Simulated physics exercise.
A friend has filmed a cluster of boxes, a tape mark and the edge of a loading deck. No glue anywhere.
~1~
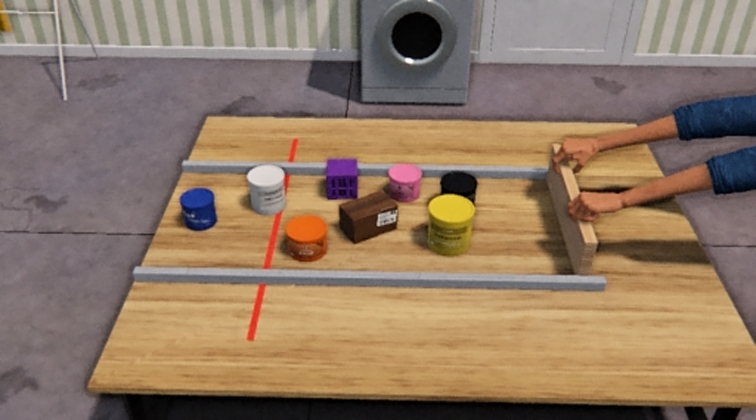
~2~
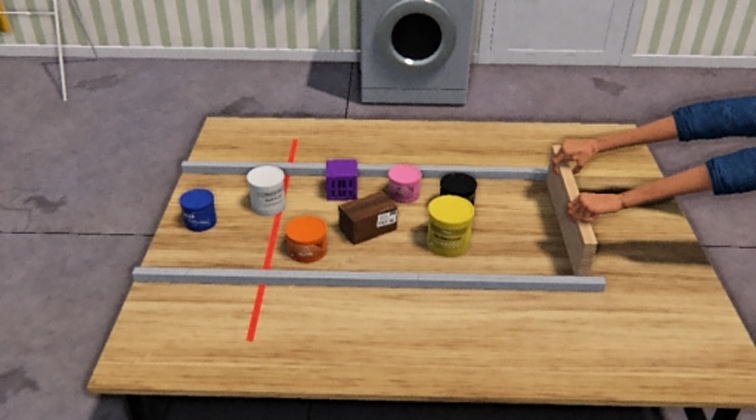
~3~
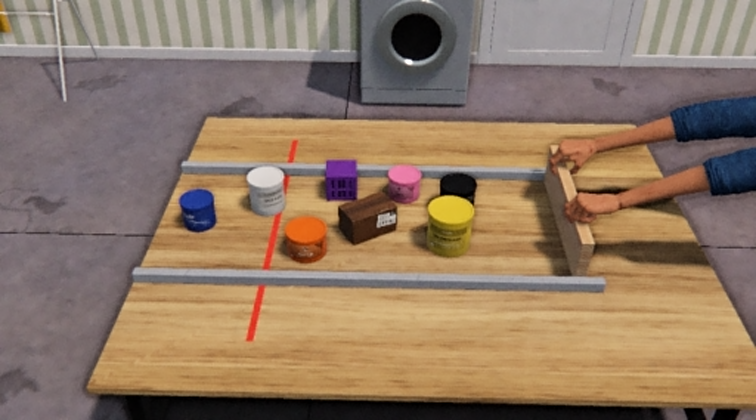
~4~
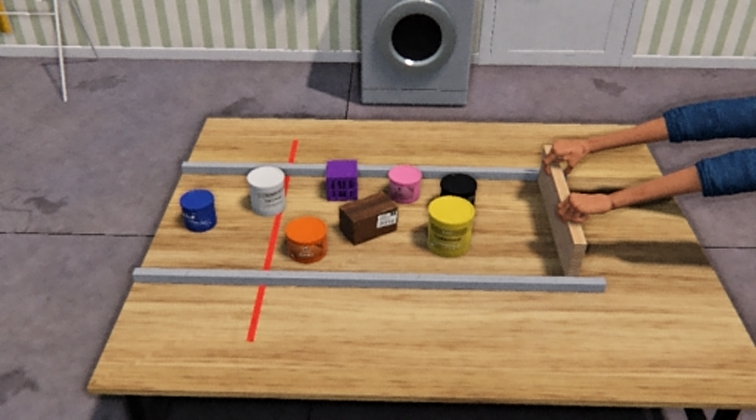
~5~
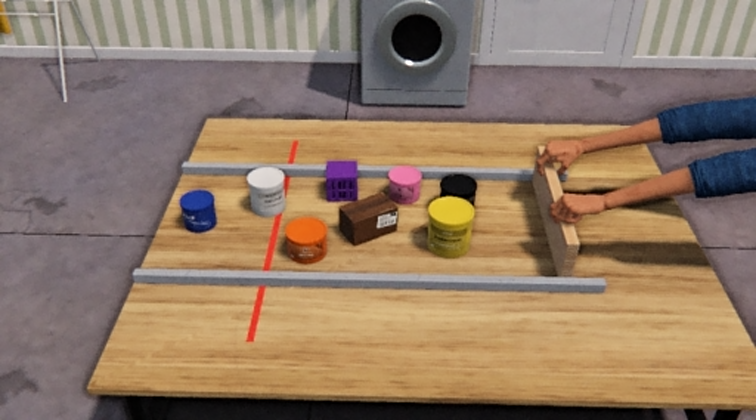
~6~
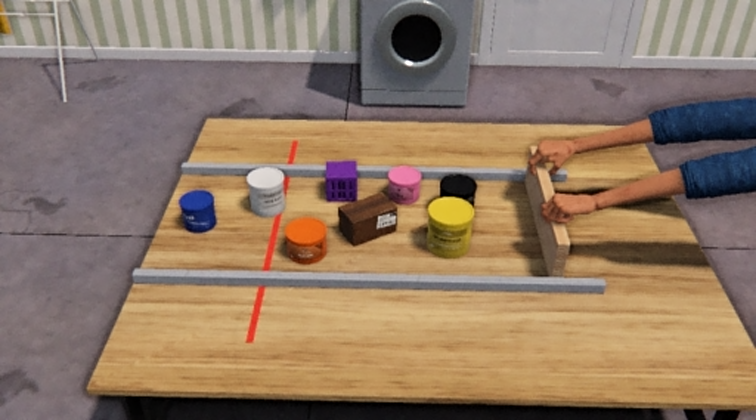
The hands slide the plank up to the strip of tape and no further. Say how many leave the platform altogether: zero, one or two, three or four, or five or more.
In the end the number that fall off is zero.
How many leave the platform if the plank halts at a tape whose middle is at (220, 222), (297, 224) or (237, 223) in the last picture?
In that order 2, 0 and 1.
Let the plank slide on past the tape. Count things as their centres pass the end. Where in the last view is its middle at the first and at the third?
Near (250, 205) and (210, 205).
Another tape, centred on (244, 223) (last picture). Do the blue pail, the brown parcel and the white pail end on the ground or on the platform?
The blue pail drops off, the brown parcel holds on, the white pail holds on.
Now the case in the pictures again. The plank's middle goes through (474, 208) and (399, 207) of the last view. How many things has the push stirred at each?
By then 1, and 4.
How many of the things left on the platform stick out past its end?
That would be 0.
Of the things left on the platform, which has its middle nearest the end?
It is the blue pail.
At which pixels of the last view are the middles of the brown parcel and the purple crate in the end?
Near (230, 212) and (239, 181).
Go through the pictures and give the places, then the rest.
In the first picture, blue pail (199, 210); white pail (267, 190); orange pail (307, 239); plank (569, 208); tape (277, 221).
In the second picture, white pail (267, 191); pink pail (404, 184).
In the third picture, orange pail (306, 240); brown parcel (368, 218).
In the fourth picture, blue pail (199, 211); black pail (458, 197).
In the fifth picture, white pail (267, 192); yellow pail (450, 228).
In the sixth picture, blue pail (198, 212); white pail (267, 193); orange pail (307, 241); plank (545, 210); tape (277, 223).
Soon after, none off yet; blue pail at rest near (198, 212); white pail at rest near (267, 193); orange pail at rest near (307, 241).
After that, none off yet; blue pail at rest near (198, 212); white pail at rest near (267, 193); orange pail displaced a little near (300, 243).
In the end, the number that fall off is zero.
